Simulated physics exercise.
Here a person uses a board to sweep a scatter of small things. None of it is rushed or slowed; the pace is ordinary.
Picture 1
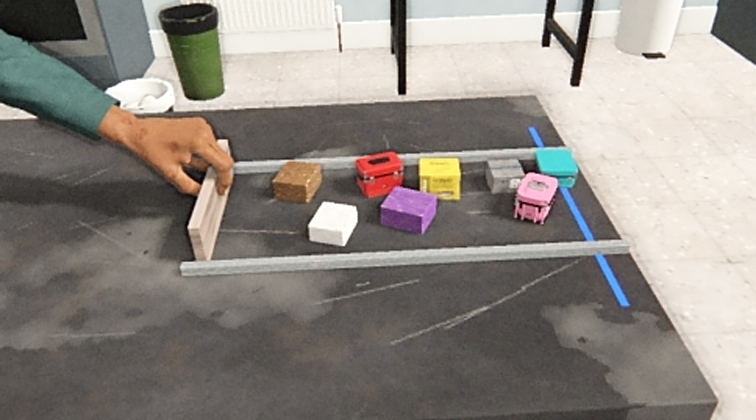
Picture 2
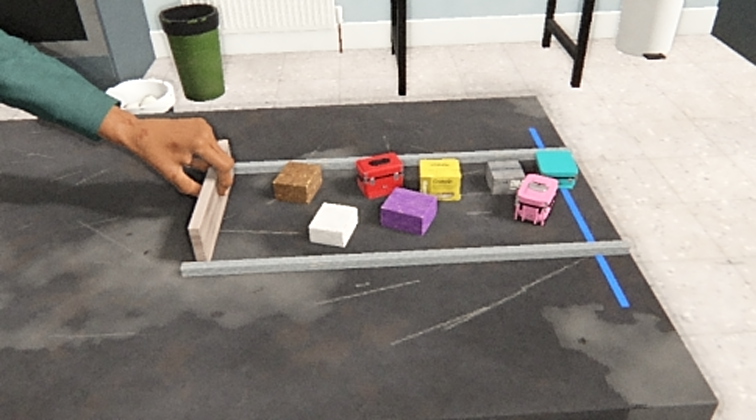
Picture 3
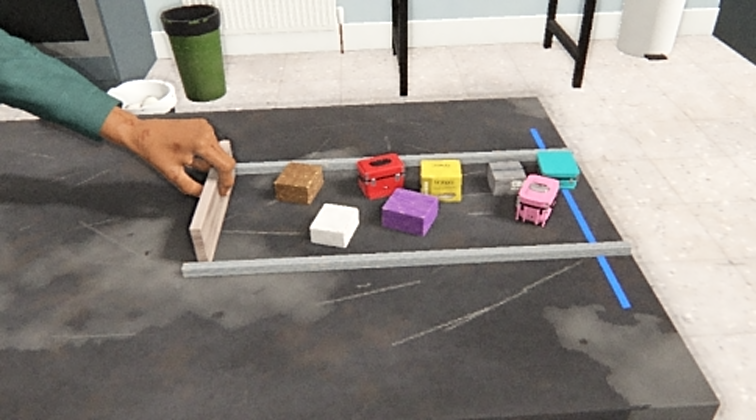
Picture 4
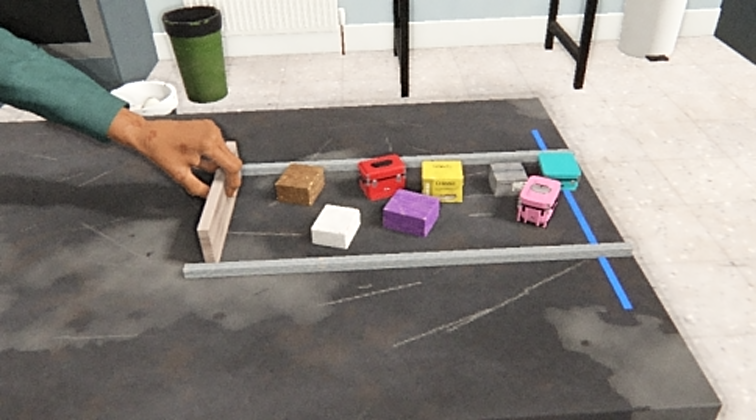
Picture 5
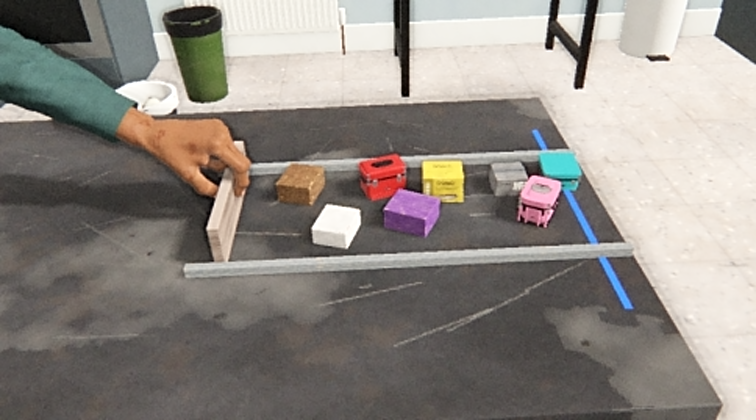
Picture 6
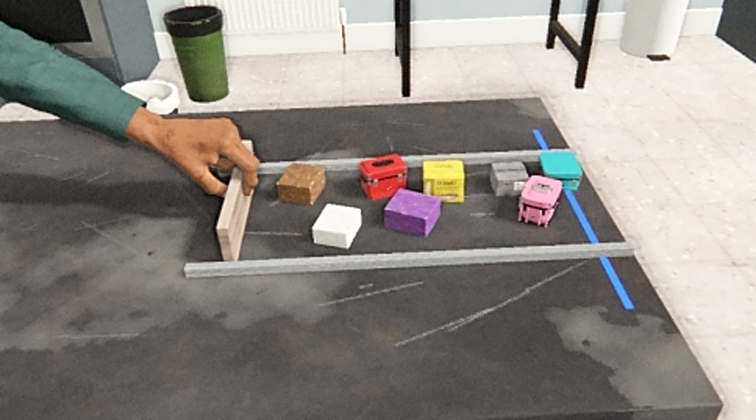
The footage shows a hand holding a wooden board upright between two rails on a dark tabletop, then sliding it slightly right toward seven small colourful boxes and blocks, which stay in place near a strip of blue tape.
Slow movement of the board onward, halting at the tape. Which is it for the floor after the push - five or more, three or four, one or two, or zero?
Five and up tumble.
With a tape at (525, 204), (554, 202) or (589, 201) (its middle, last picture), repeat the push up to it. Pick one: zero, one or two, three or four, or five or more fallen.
Three to four; five or more; five or more.
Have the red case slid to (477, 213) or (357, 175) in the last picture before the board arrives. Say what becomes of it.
Place by place, it goes off; goes off.
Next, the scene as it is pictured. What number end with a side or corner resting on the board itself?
2 touch it.
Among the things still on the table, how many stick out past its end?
I'd put it at 2.
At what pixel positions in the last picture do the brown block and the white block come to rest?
(580, 168) and (600, 210), roughly.
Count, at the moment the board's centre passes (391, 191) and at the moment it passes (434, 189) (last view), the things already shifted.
At first I count 6, and then 8.
Soon after, none off yet; turquoise case at rest near (559, 171); pink case at rest near (540, 201); grey box at rest near (509, 179).
Then, none off yet; turquoise case moved about its own width near (592, 167); pink case at rest near (551, 202); grey box moved well along near (565, 176).
Further on, two off so far; turquoise case on the floor; pink case tipped well over near (635, 214); grey box falling.
At rest, the number that fall off is five or more; fallen, red case, purple block, yellow box, grey box, pink case and turquoise case.
